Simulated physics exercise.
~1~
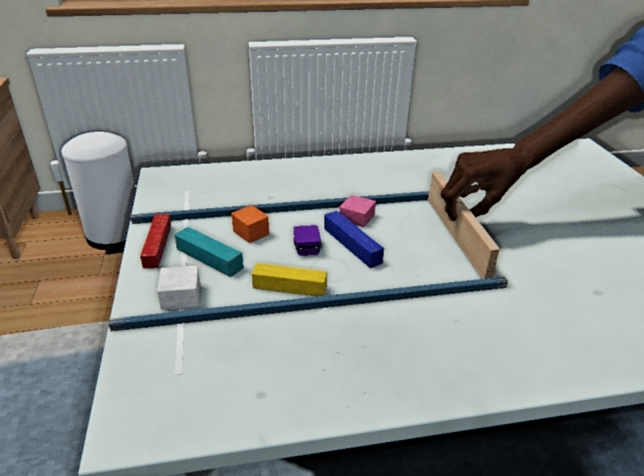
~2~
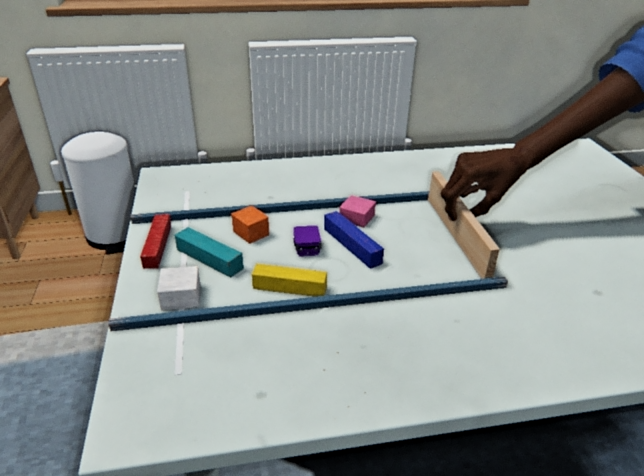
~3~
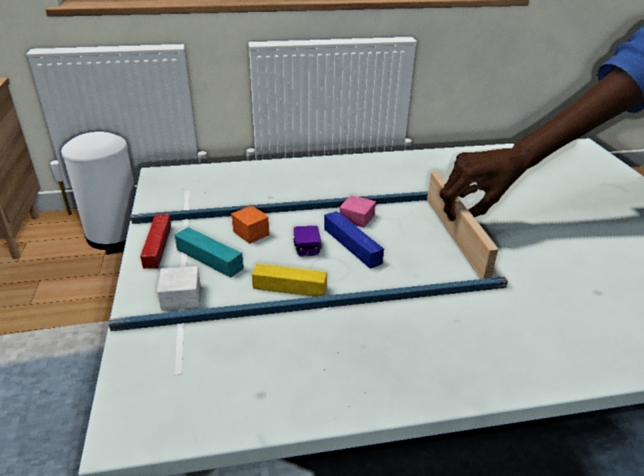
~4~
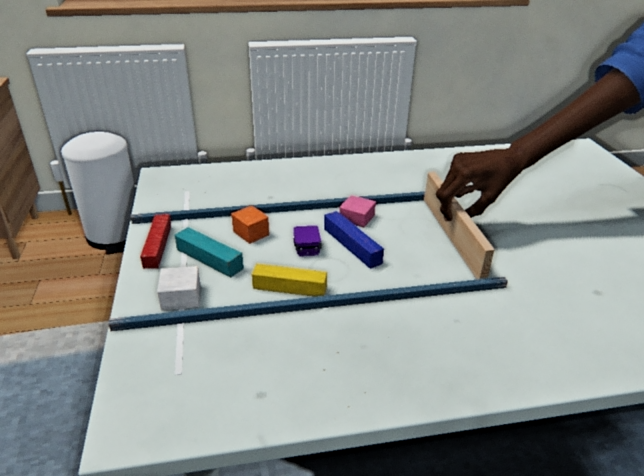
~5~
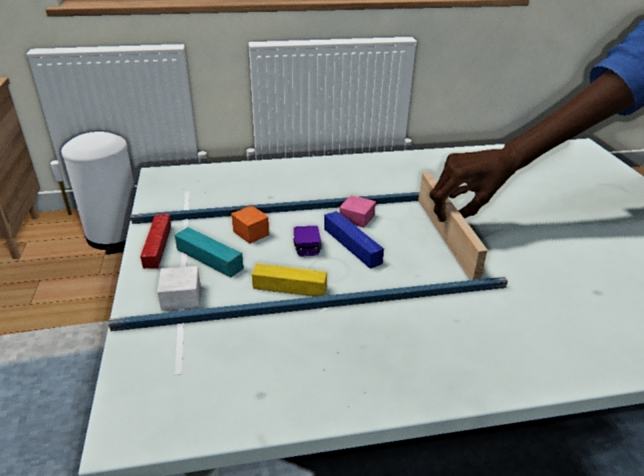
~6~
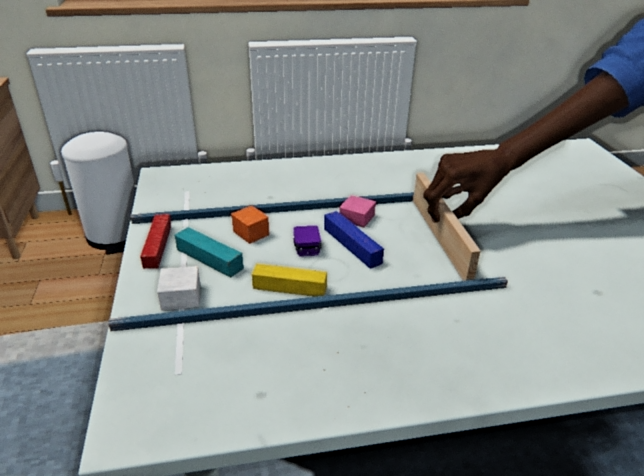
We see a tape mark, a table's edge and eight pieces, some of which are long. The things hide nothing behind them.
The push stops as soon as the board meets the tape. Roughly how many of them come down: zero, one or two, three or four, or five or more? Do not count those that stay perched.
Most likely the ones that land below will number fewer than three, yet some.
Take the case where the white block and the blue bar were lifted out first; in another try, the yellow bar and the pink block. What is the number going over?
The count is 1 in the first case and 1 in the second.
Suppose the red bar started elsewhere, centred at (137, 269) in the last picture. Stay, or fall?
Note - red bar not retained.
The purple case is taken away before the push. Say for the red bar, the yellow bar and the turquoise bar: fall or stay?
The red bar goes over, the yellow bar stays on, the turquoise bar survives.
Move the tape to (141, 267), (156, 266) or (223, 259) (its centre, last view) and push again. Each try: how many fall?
Down on the floor: 6, 4 and 0.
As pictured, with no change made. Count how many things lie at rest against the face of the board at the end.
3 end up touching it.
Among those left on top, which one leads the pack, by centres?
It's the turquoise bar that is foremost.
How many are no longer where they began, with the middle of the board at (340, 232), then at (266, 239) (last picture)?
Well, it's 3 at the first one and 7 at the second.
Soon after, none off yet; red bar at rest near (157, 240); white block at rest near (180, 288); turquoise bar at rest near (209, 252).
In the end, the number that fall off is one or two; gone, white block and red bar.
